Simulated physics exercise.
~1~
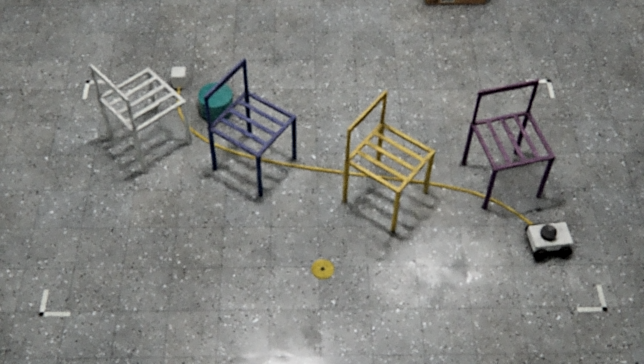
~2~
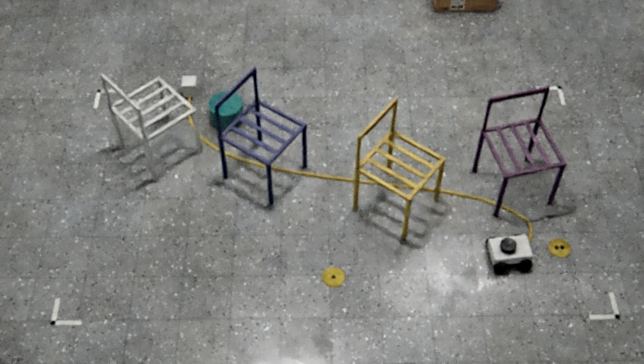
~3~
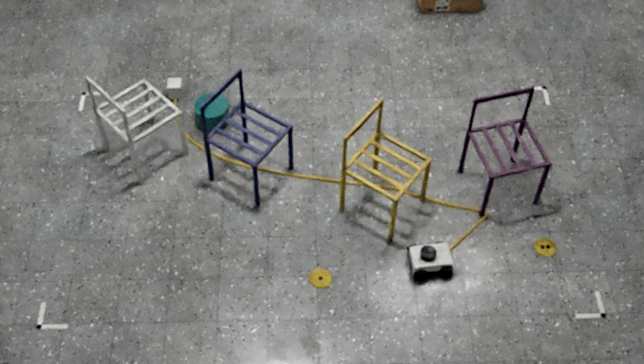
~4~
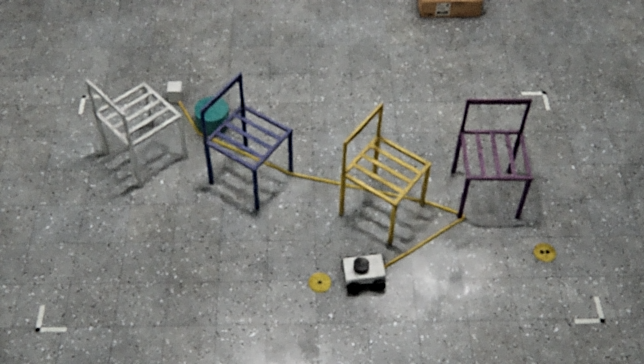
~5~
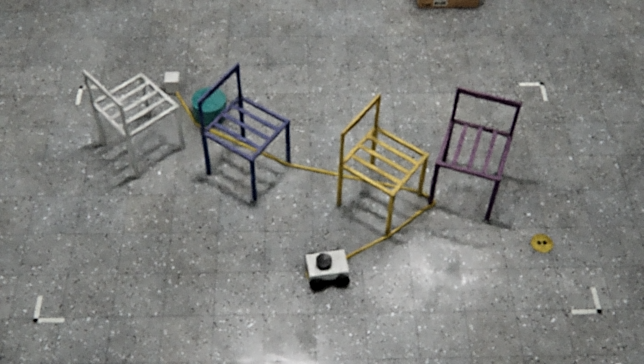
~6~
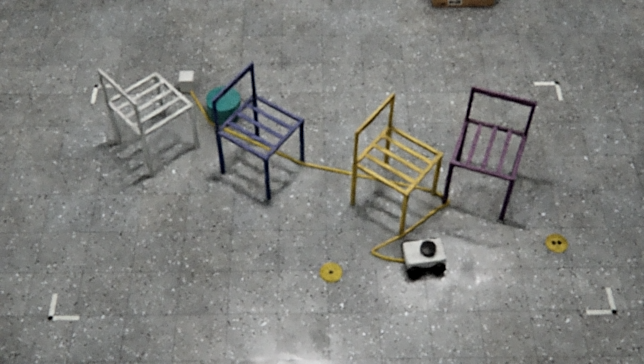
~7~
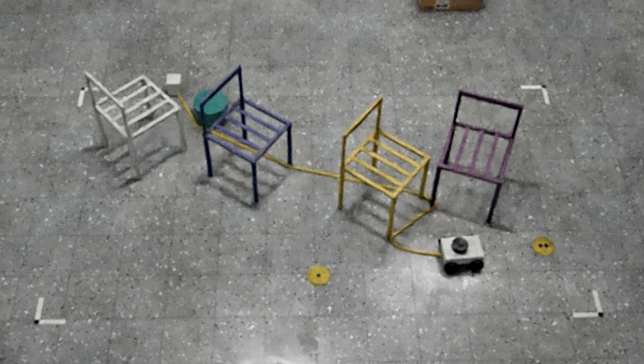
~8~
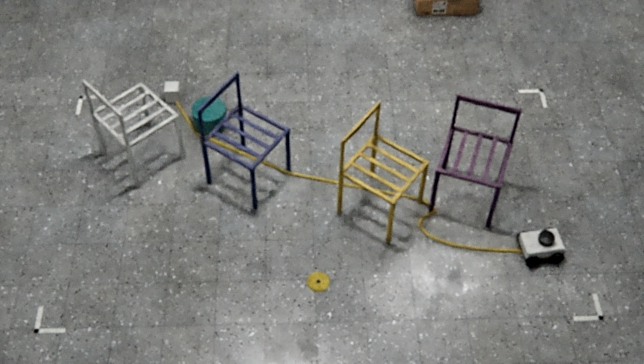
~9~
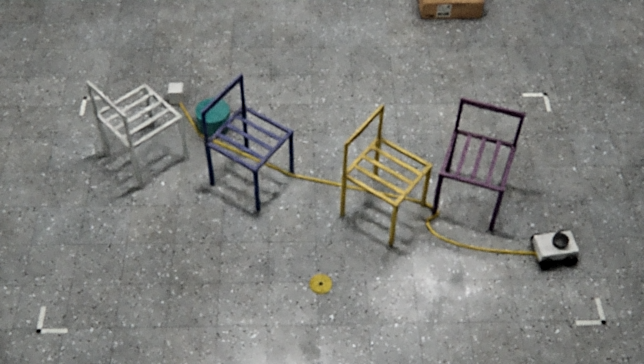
We see a small wheeled cart trailing a yellow cord among four chairs and a teal tub, rolling left to a yellow floor mark as the purple chair shifts left, then returning right and stopping near the other mark, the chair still displaced and the cord curving loosely behind.
